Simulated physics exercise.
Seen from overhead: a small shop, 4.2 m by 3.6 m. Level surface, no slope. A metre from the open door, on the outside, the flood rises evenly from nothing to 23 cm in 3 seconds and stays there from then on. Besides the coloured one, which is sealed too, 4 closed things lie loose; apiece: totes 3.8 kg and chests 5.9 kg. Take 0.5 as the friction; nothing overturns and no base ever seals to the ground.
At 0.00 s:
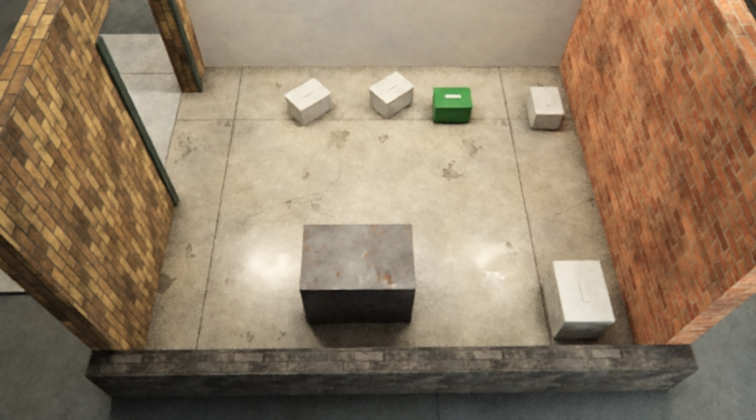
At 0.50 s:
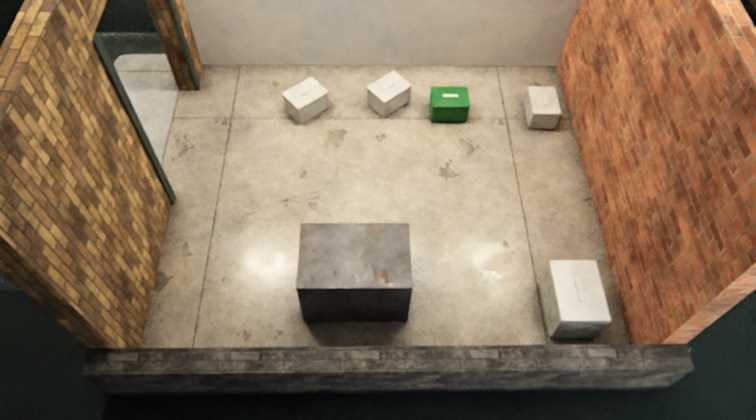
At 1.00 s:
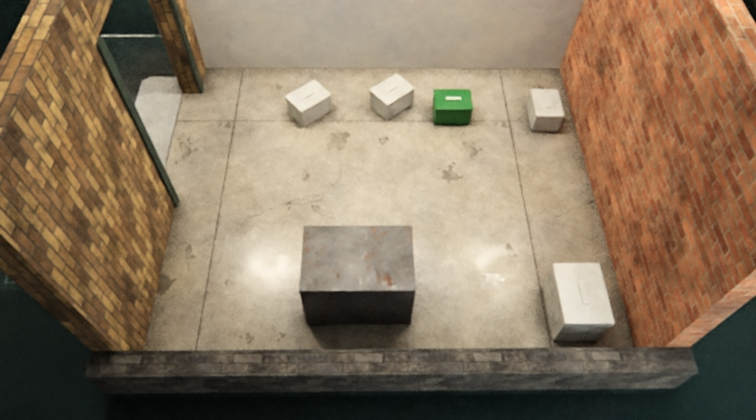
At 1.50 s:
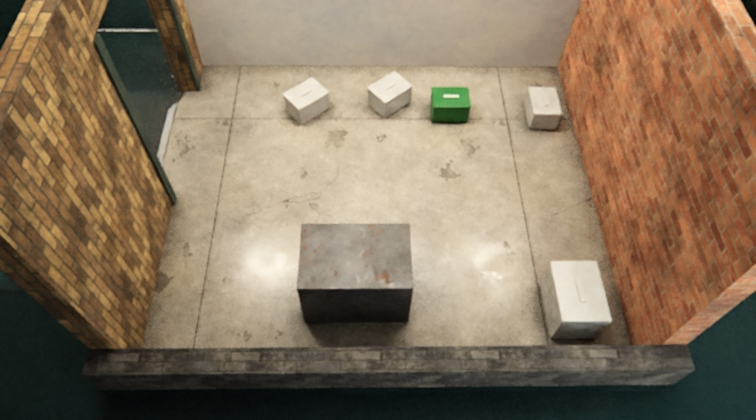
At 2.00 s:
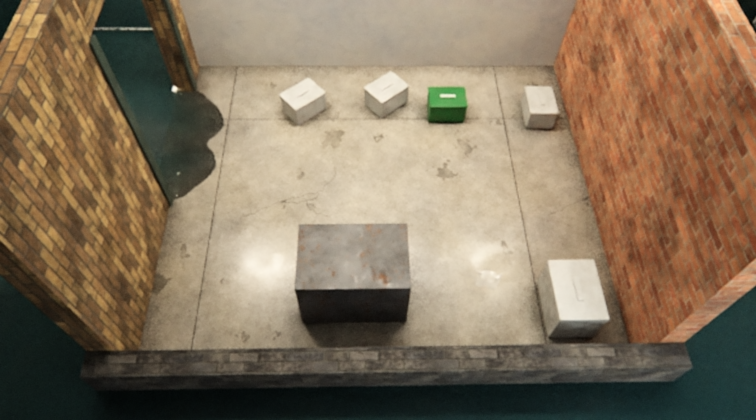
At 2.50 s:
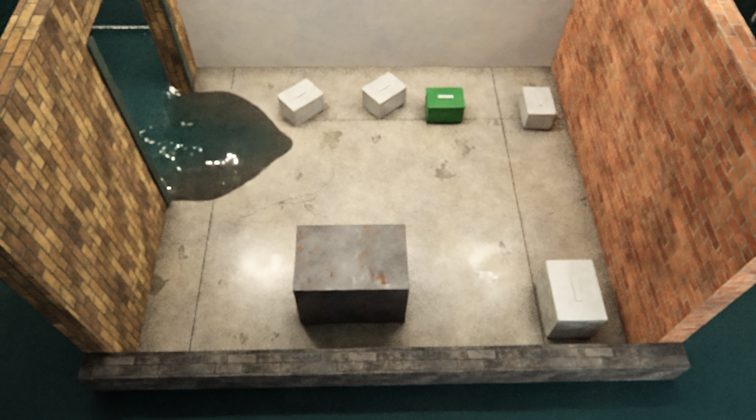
To begin with, a green box and four pale ones sit around a dark block on the dry floor of a brick-walled room. Dark water covers the ground outside, then enters through the left doorway and spreads across the nearby floor, while the boxes stay put.
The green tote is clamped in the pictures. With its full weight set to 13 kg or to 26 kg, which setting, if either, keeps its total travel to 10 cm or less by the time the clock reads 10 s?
Only 26 kg.
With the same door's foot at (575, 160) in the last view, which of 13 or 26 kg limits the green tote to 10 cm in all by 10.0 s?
I'd say you need the heavier one.
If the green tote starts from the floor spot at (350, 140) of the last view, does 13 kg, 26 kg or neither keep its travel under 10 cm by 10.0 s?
Result: Heavy passes, light fails.
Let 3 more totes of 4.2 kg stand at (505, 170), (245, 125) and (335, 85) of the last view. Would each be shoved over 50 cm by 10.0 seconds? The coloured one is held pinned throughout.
First: Beyond the limit; second: Beyond the limit; third: Beyond the limit.
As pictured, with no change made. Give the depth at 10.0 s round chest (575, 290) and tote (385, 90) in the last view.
I'd put it at 15 cm and 11 cm respectively.
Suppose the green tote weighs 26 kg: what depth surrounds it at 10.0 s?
Something like 12 centimetres.
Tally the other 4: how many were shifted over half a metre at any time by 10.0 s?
4 in all.
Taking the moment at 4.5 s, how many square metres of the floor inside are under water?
Wet area: Approx. 9.5 m2.
After 3.5 s the green tote would be 0 cm from its start with 13 kg and 0 cm from its start with 26 kg; 0 cm of water round it then.
After 4.5 s the green tote would be 7 cm from its start with 13 kg and 1 cm from its start with 26 kg; 5 cm of water round it then.
After 7.0 s the green tote would be 52 cm from its start with 13 kg and 1 cm from its start with 26 kg; 11 cm of water round it then.
After 10.0 s the green tote would be 146 cm from its start with 13 kg and 1 cm from its start with 26 kg; 12 cm of water round it then.
